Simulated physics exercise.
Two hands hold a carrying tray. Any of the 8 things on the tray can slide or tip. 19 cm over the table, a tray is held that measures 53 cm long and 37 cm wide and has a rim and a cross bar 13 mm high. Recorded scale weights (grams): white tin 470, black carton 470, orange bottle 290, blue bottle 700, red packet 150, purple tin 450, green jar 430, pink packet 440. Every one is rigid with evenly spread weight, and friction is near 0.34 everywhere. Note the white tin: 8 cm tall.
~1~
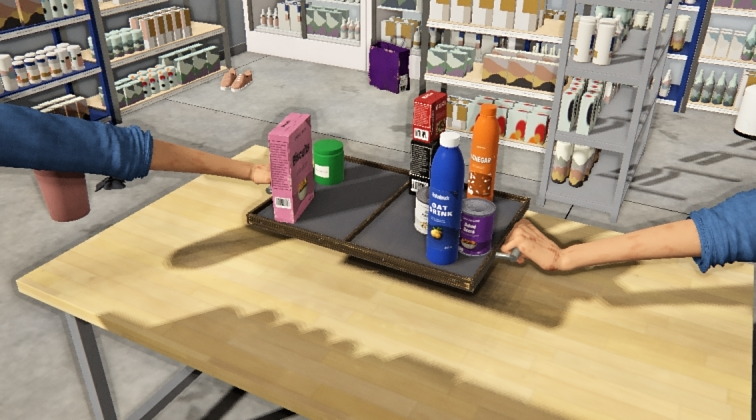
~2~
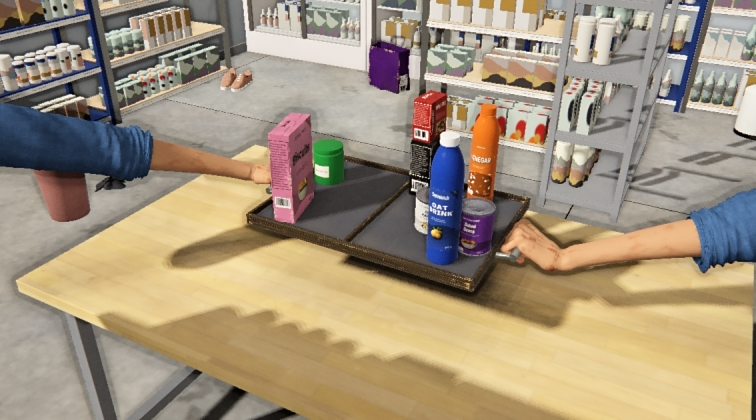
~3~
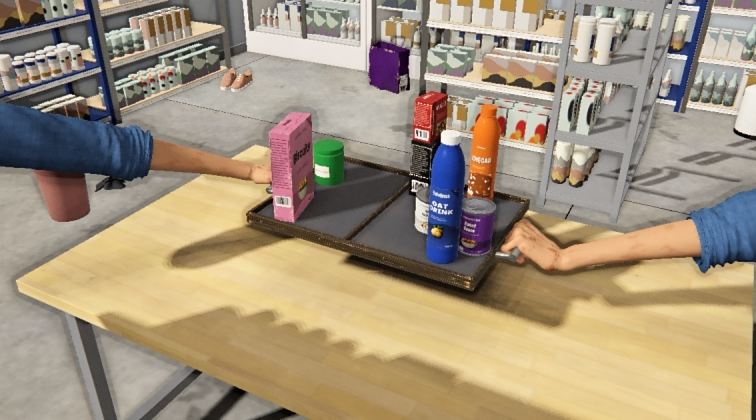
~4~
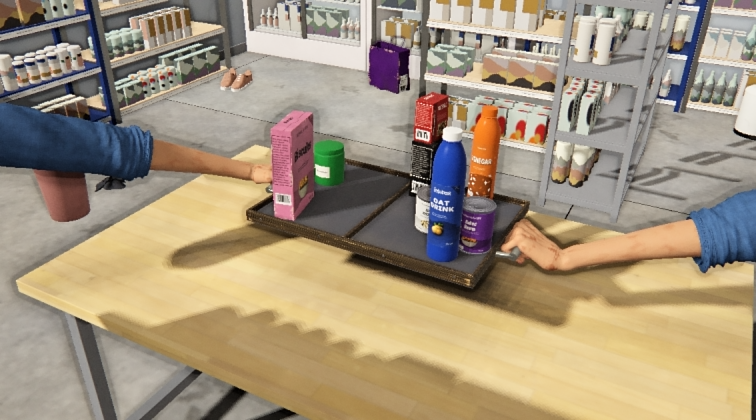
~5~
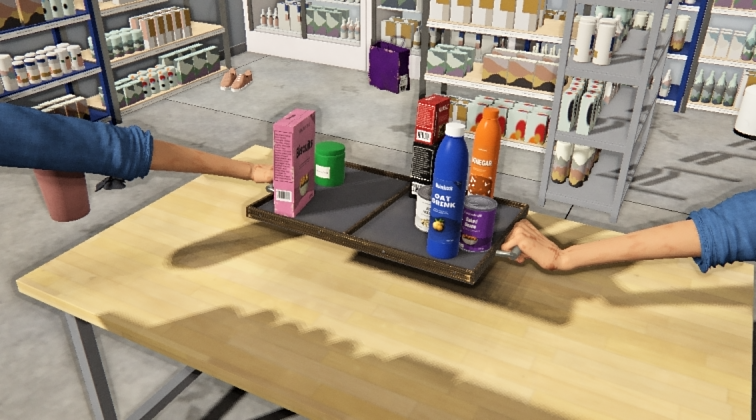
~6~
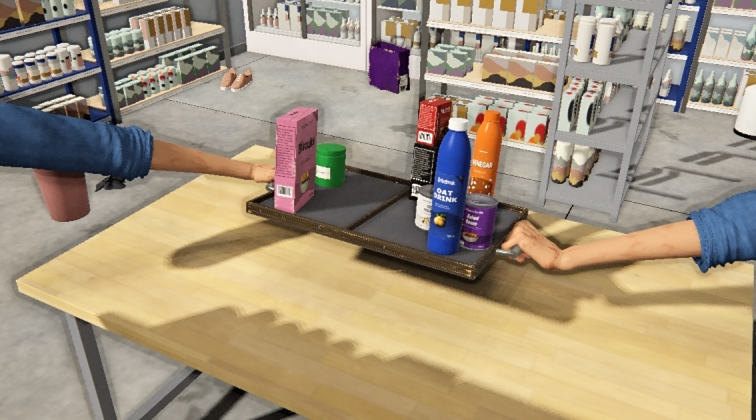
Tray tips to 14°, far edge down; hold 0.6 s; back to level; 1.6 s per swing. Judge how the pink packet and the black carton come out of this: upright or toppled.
The pink packet comes out upright, the black carton comes out upright.
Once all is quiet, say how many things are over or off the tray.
0 of them.
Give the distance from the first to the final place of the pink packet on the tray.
Displacement: Approx. 0 cm.
Then, 0.30 s after the last picture, tray tilted 12°, far edge down.
Then, 1.60 s after the last picture, tray tilted 13°, far edge down.
Then, 2.10 s after the last picture, tray tilted 7°, far edge down.
Then, 2.60 s after the last picture, tray tilted 1°, far edge down.
At rest, all 8 in place, give or take 5 cm. In the last view, pink packet near (293, 168), black carton near (428, 164).
